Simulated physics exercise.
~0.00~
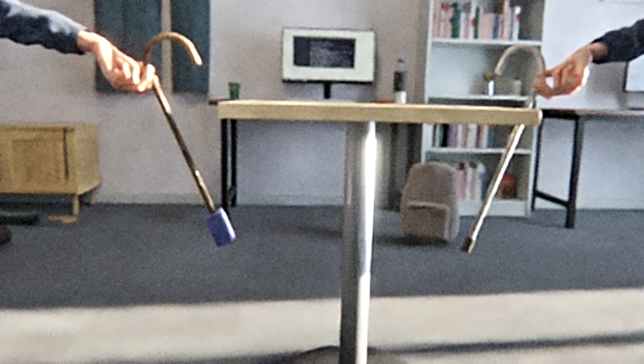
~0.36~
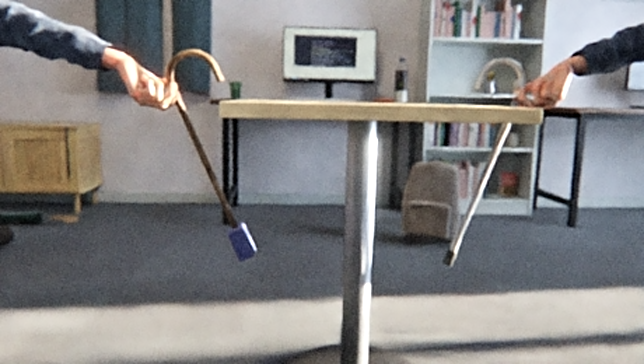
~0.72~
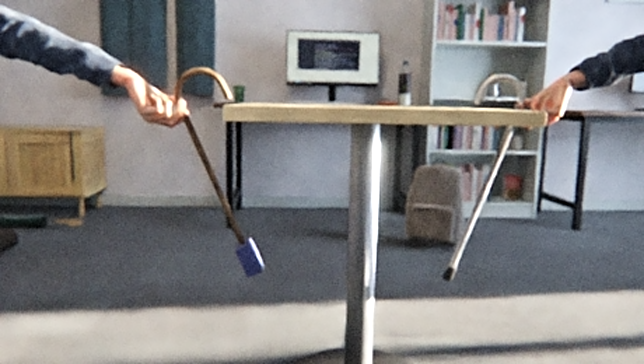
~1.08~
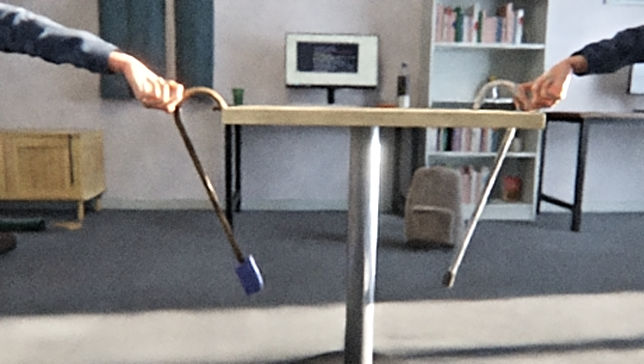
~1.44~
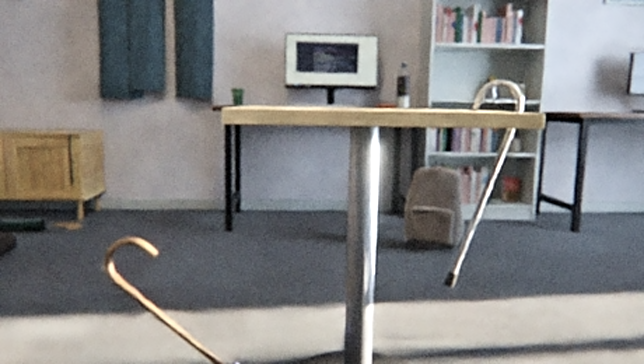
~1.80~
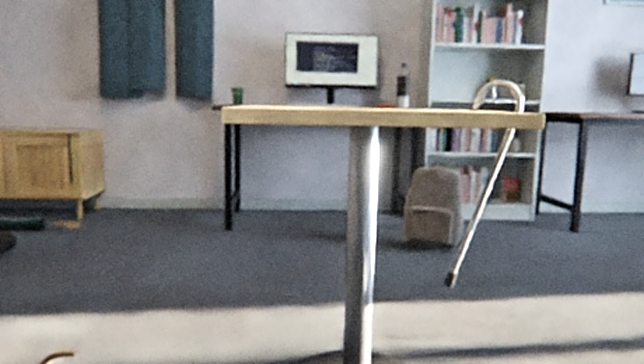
In an office-like room with dark carpet, seen from the front by a slightly swaying camera, a small wooden-topped table stands on a metal post before a monitor, a bookshelf and a backpack. A hand at each side holds a hooked stick, a brown one with a blue brush-like end at left and a whitish cane at right. The hands lower the hooks onto opposite edges of the tabletop, then let go and withdraw. The left stick slips off, tilting as it drops toward the floor and almost out of view, while the pale cane stays hanging at the right.
